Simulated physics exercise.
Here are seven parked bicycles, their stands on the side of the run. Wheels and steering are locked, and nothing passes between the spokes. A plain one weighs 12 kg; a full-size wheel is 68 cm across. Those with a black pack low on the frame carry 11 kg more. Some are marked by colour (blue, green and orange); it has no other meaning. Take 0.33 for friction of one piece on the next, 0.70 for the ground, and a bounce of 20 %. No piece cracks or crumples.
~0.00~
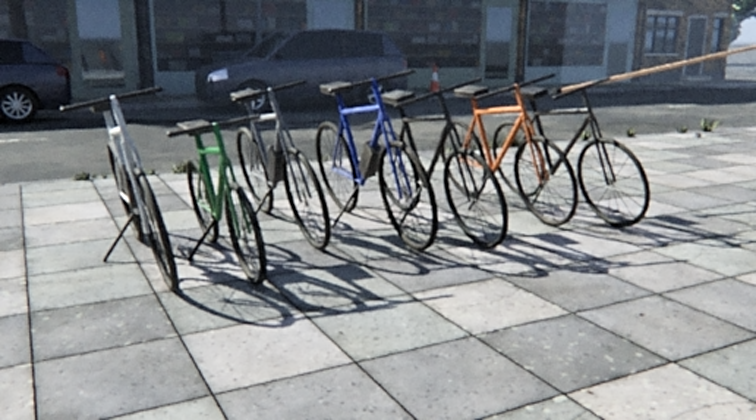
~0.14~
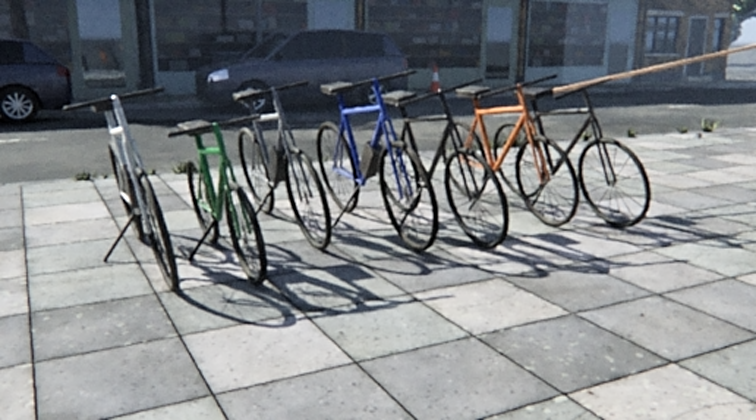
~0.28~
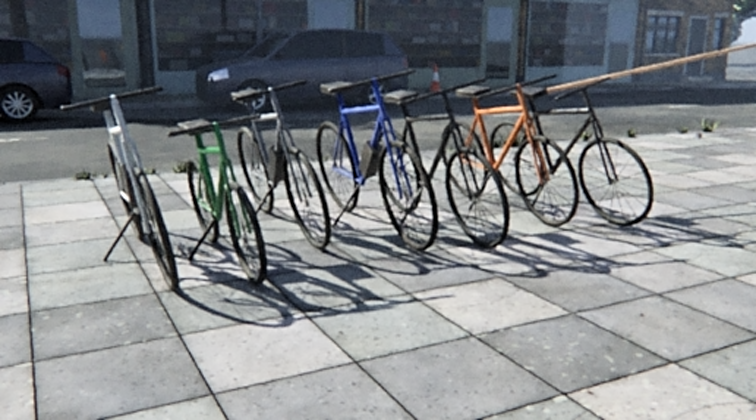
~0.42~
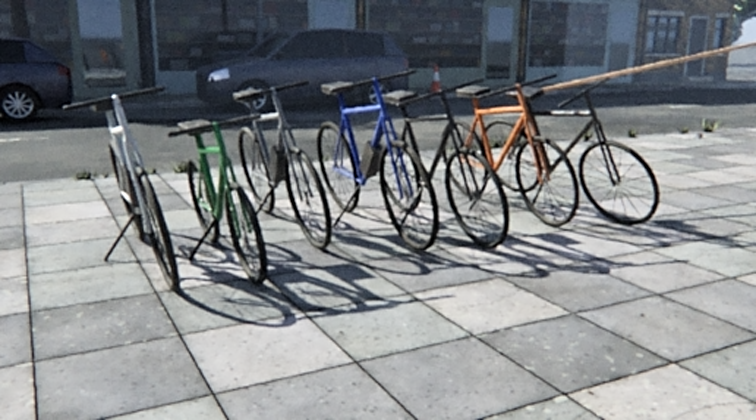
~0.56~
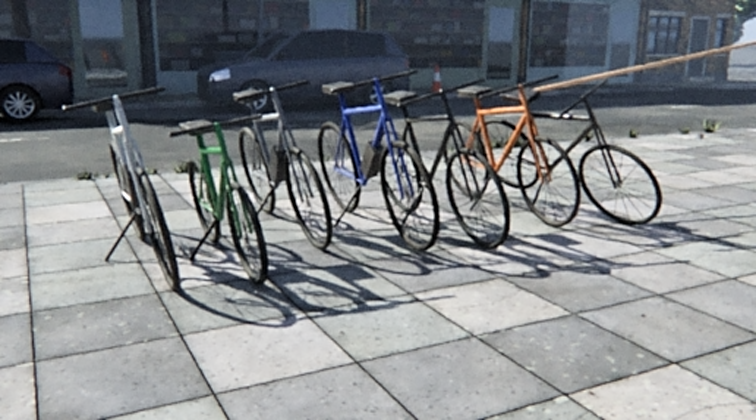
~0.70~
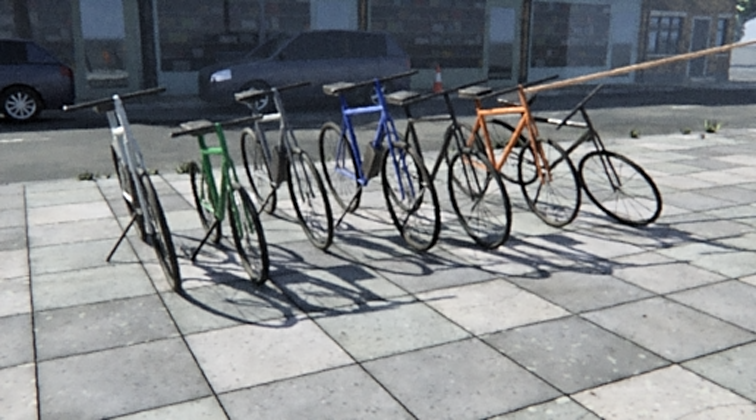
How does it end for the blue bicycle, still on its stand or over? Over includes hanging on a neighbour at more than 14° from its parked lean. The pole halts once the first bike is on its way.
It topples.
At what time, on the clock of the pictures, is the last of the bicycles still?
Around 3.0 s.
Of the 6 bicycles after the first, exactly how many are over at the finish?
The count is 5.
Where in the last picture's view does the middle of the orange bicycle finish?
At about (449, 180).
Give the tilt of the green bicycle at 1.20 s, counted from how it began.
About 0°.
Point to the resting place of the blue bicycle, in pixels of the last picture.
Around (295, 193).
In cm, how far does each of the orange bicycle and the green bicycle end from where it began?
Orange 60, green 20.
By 1.20 s, 1 of the 6 other bicycles over; blue bicycle unmoved; orange bicycle tilted 24°.
By 1.68 s, 2 of the 6 other bicycles over; blue bicycle tilted 7°; orange bicycle tilted 58°.
By 2.22 s, 4 of the 6 other bicycles over; blue bicycle tilted 44°; orange bicycle tilted 66°.
By 2.66 s, 5 of the 6 other bicycles over; blue bicycle tilted 61°; orange bicycle tilted 66°.
When it is over (3.1 s), 5 of the 6 other bicycles over; blue bicycle tilted 62°; orange bicycle tilted 66°; green bicycle tilted 24°. One left standing. In pixels of the last frame, middles, blue bicycle near (295, 193), orange bicycle near (449, 180).
